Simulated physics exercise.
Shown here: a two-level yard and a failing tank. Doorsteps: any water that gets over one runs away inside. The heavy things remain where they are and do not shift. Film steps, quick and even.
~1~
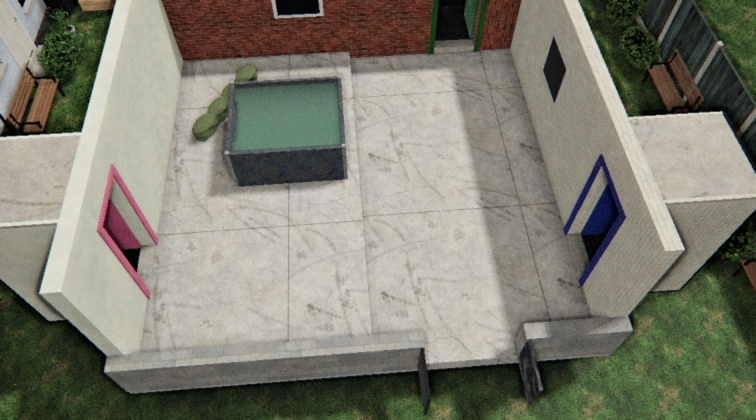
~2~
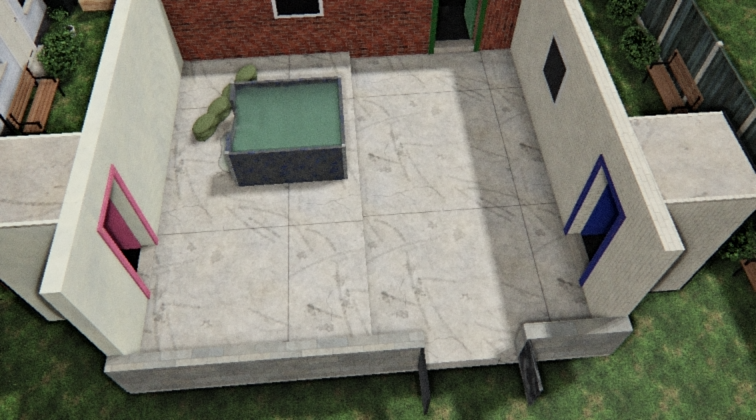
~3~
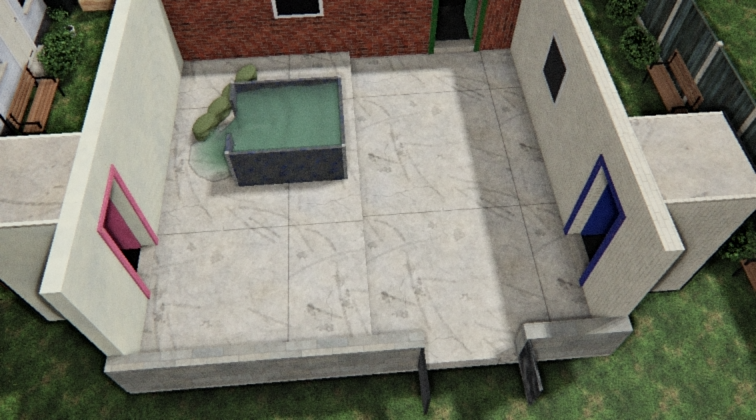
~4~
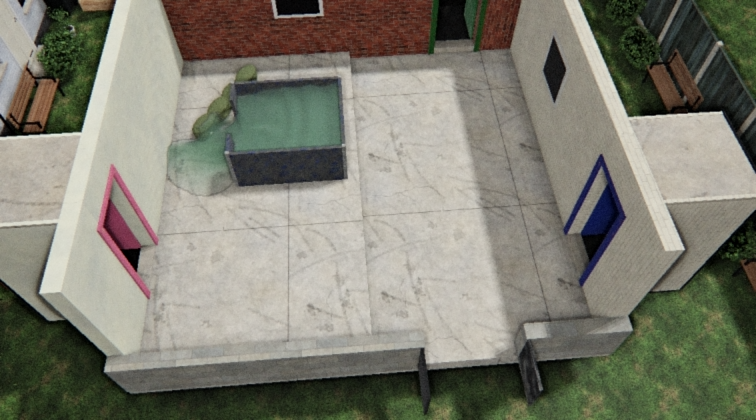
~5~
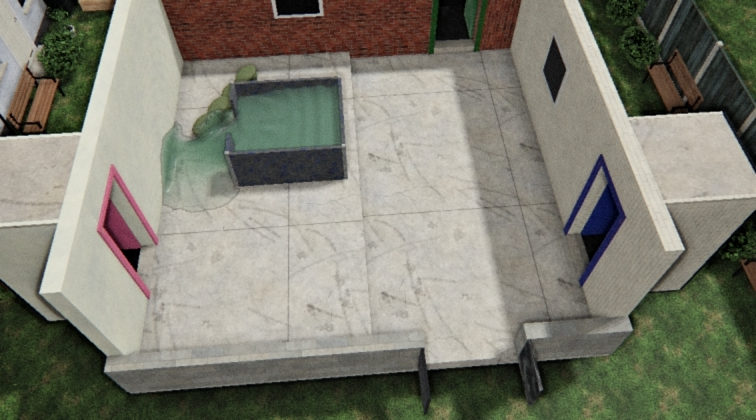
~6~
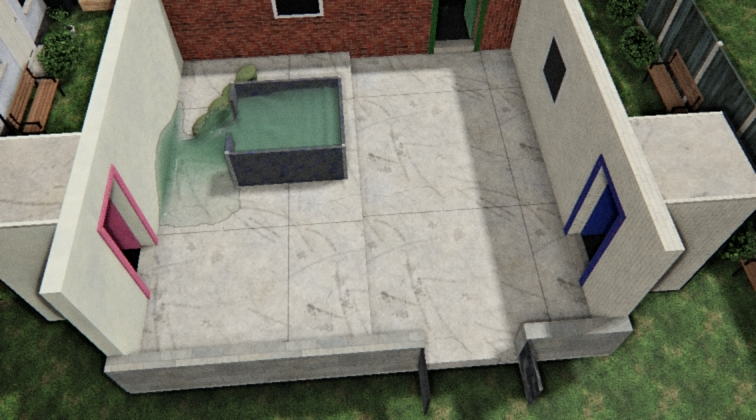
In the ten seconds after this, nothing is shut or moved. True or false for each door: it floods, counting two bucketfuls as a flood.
Green door - false; pink door - true; blue door - true.
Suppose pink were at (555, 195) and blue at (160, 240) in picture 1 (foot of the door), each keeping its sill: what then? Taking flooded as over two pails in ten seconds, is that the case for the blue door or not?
Note - blue one: Beyond the mark.
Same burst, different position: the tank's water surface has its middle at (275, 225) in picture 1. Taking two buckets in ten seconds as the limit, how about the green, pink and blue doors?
Note: Green does not reach it; pink surpasses it; blue does not reach it.
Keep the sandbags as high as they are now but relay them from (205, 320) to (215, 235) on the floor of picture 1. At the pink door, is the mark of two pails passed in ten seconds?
The pink door tops the mark.
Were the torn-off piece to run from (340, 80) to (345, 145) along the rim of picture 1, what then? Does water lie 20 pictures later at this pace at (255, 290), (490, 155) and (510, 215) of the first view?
Point one not reached; point two reached; point three reached.
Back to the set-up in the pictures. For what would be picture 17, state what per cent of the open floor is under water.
About 30 per cent.
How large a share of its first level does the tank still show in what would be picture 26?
38 percent or thereabouts.
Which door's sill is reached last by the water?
The blue-painted one.
A moment on, water covers 15 % of the floor; the green door not reached, the pink door wet at the sill, nothing in, the blue door not reached.
Next, water covers 30 % of the floor; the green door not reached, the pink door under two buckets in, the blue door not reached.
Then, water covers 40 % of the floor; the green door not reached, the pink door over two buckets in, the blue door not reached.
Later, water covers 80 % of the floor; the green door wet at the sill, nothing in, the pink door over two buckets in, the blue door under two buckets in.
In the end, water covers 95 % of the floor; the green door wet at the sill, nothing in, the pink door over two buckets in, the blue door over two buckets in.
